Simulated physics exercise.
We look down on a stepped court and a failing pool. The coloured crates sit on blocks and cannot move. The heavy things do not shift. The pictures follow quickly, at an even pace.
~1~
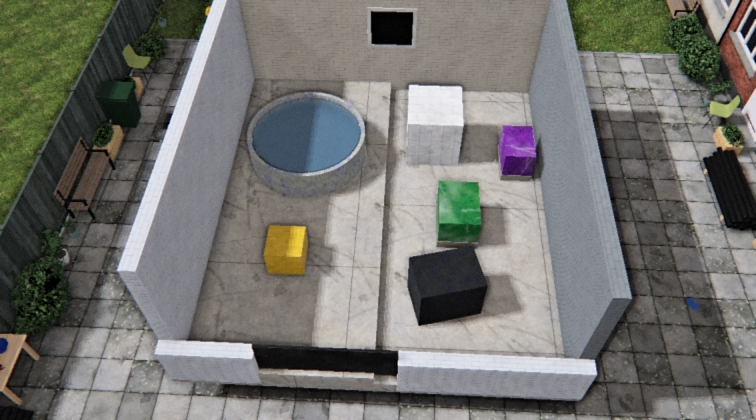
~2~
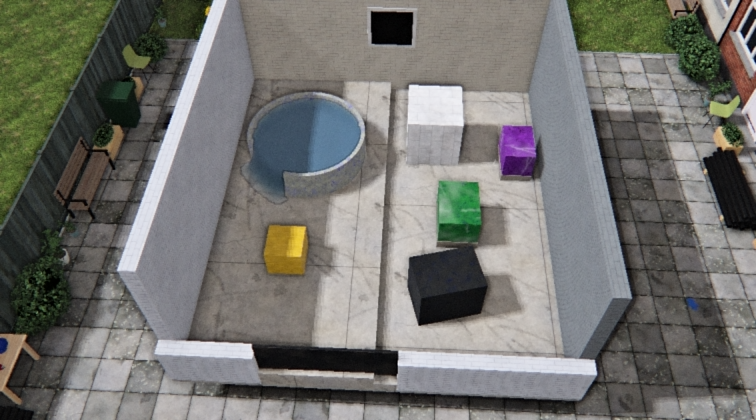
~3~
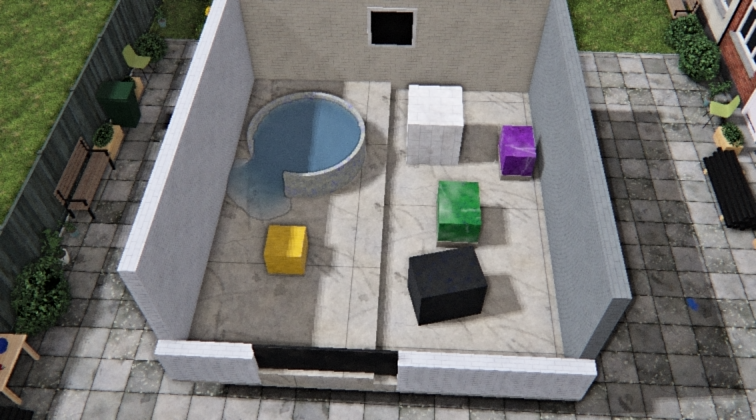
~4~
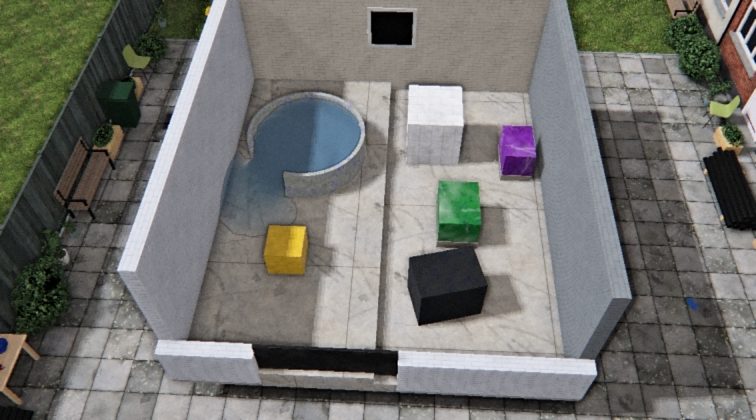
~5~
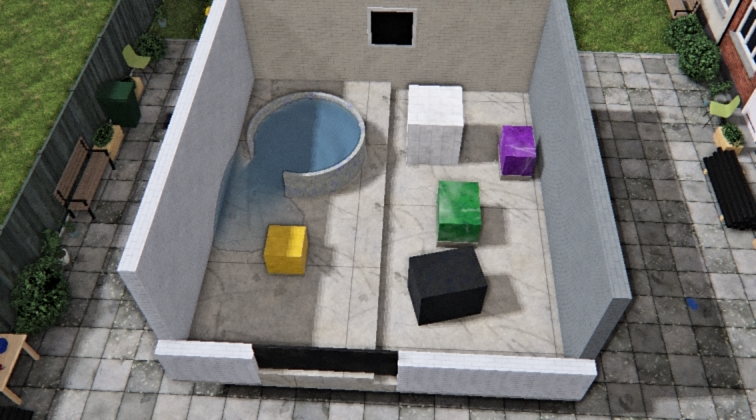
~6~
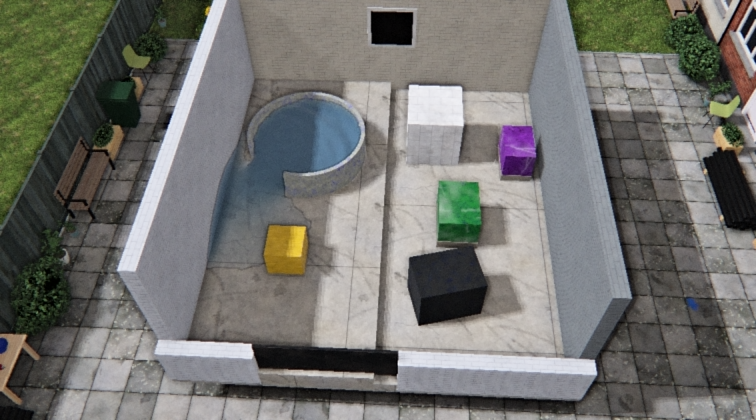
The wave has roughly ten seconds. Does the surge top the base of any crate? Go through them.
One by one: The green crate keeps dry; the yellow crate is soaked; the purple crate keeps dry.
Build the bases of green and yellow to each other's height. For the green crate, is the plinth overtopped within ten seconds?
My reading: The green crate gets wet.
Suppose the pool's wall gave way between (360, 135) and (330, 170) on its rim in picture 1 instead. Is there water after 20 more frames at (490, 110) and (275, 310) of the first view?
In that order: Wet, no water.
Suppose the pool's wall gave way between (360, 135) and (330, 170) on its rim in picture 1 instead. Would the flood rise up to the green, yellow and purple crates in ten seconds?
My reading: Green takes water; yellow is safe; purple takes water.
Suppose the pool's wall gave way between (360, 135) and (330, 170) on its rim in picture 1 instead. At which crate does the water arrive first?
First comes the green-painted one.
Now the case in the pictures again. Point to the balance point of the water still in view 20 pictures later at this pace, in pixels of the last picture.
I would point to (286, 218).
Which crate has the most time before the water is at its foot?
That is the purple-painted one.
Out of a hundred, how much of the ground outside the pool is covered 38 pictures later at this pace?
Near 75 in a hundred.
A moment on, water covers 15 % of the floor; the green crate not reached, the yellow crate water round its plinth, the purple crate not reached.
Next, water covers 25 % of the floor; the green crate not reached, the yellow crate water round its plinth, the purple crate not reached.
Then, water covers 40 % of the floor; the green crate not reached, the yellow crate water round its plinth, the purple crate not reached.
Later, water covers 75 % of the floor; the green crate water round its plinth, the yellow crate water round its plinth, the purple crate not reached.
In the end, water covers 100 % of the floor; the green crate stayed above the water, the yellow crate was topped, the purple crate stayed above the water.
